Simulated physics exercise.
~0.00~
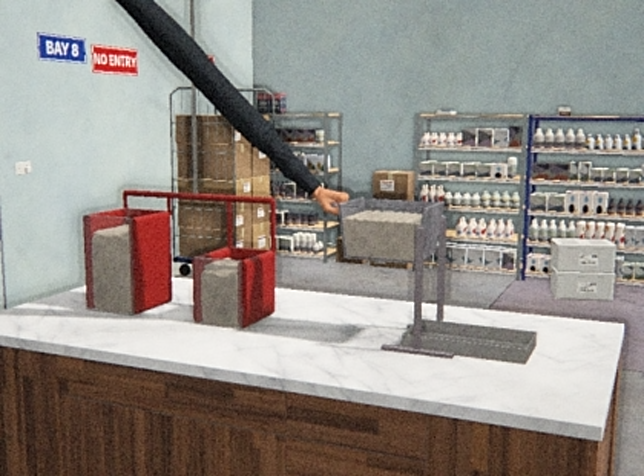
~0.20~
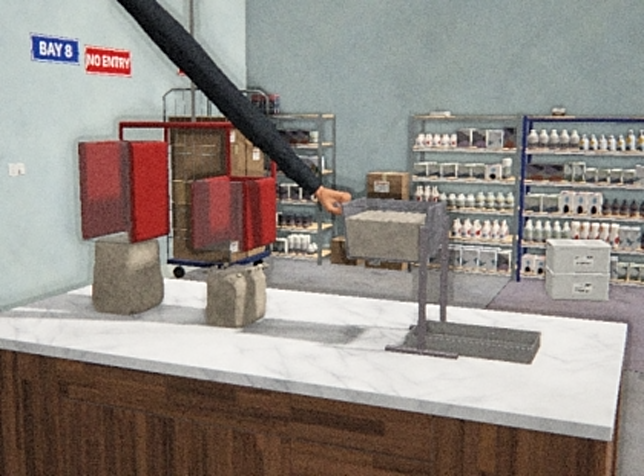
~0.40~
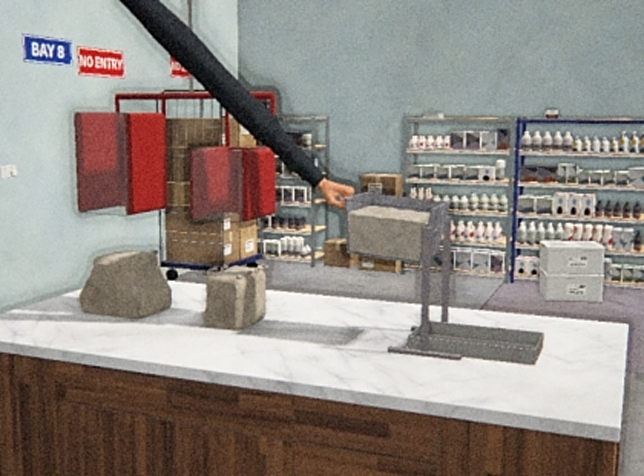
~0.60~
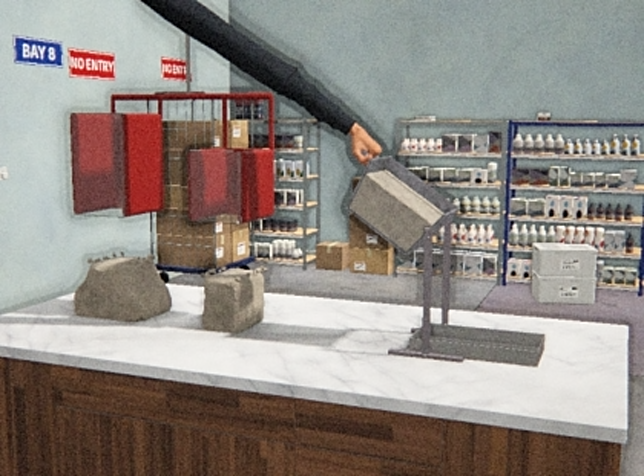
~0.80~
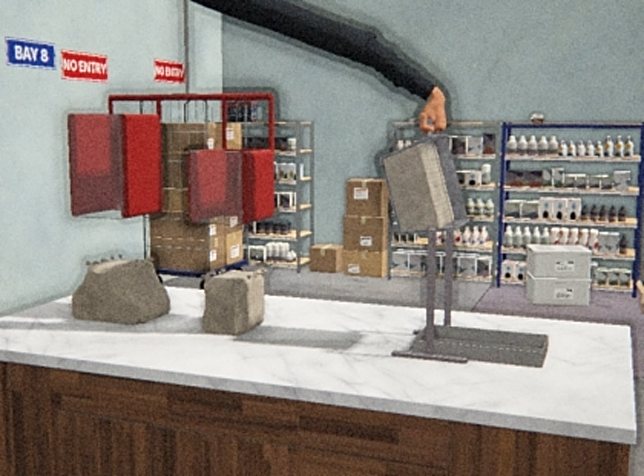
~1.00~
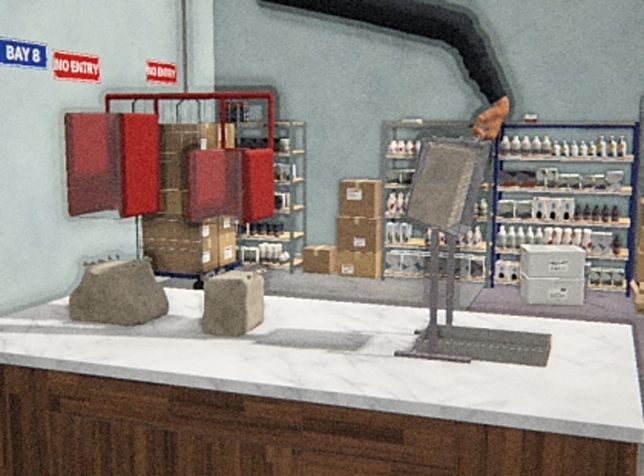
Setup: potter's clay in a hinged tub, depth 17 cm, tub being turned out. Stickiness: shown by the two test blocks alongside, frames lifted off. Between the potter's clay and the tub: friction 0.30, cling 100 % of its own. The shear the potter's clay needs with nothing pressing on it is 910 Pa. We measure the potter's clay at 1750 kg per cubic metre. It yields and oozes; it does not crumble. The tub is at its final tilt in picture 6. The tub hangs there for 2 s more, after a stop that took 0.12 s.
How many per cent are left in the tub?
About 18 %.
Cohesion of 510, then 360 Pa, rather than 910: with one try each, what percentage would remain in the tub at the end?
In that order: 25 %, 25 %.
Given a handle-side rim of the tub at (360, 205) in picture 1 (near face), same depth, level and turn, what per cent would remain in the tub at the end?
The tub would end up holding some 20 % of it.
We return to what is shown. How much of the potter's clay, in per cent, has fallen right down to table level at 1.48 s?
About 60 per cent.
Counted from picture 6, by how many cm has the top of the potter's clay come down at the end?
The top ends up some 0 cm below its level in the last picture.
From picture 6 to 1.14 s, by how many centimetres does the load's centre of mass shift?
Around 6 centimetres.
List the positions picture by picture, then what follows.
Handle-side rim at (341, 205), tilt 0 degrees; highest point of the potter's clay at (346, 218); test blocks 31 cm, 20 cm high (left to right), in the first picture.
Handle-side rim at (343, 205), tilt 0 degrees; highest point of the potter's clay at (349, 218); test blocks 29 cm, 20 cm high (left to right), in the second picture.
Handle-side rim at (347, 199), tilt 4 degrees; highest point of the potter's clay at (352, 213); test blocks 23 cm, 20 cm high (left to right), in the third picture.
Handle-side rim at (372, 161), tilt 35 degrees; highest point of the potter's clay at (369, 176); test blocks 22 cm, 20 cm high (left to right), in the fourth picture.
Handle-side rim at (433, 138), tilt 74 degrees; highest point of the potter's clay at (420, 146); test blocks 22 cm, 20 cm high (left to right), in the fifth picture.
Handle-side rim at (480, 146), tilt 102 degrees; highest point of the potter's clay at (433, 143); test blocks 22 cm, 20 cm high (left to right), in the sixth picture.
By 1.14 s, the tub is at 102 degrees and holds 85 %.
By 1.31 s, the tub is at 102 degrees and holds 36 %.
By 1.48 s, the tub is at 102 degrees and holds 18 %.
By 1.65 s, the tub is at 102 degrees and holds 18 %.
By 3.00 s, at the end, the tub is at 102 degrees and holds 18 %.
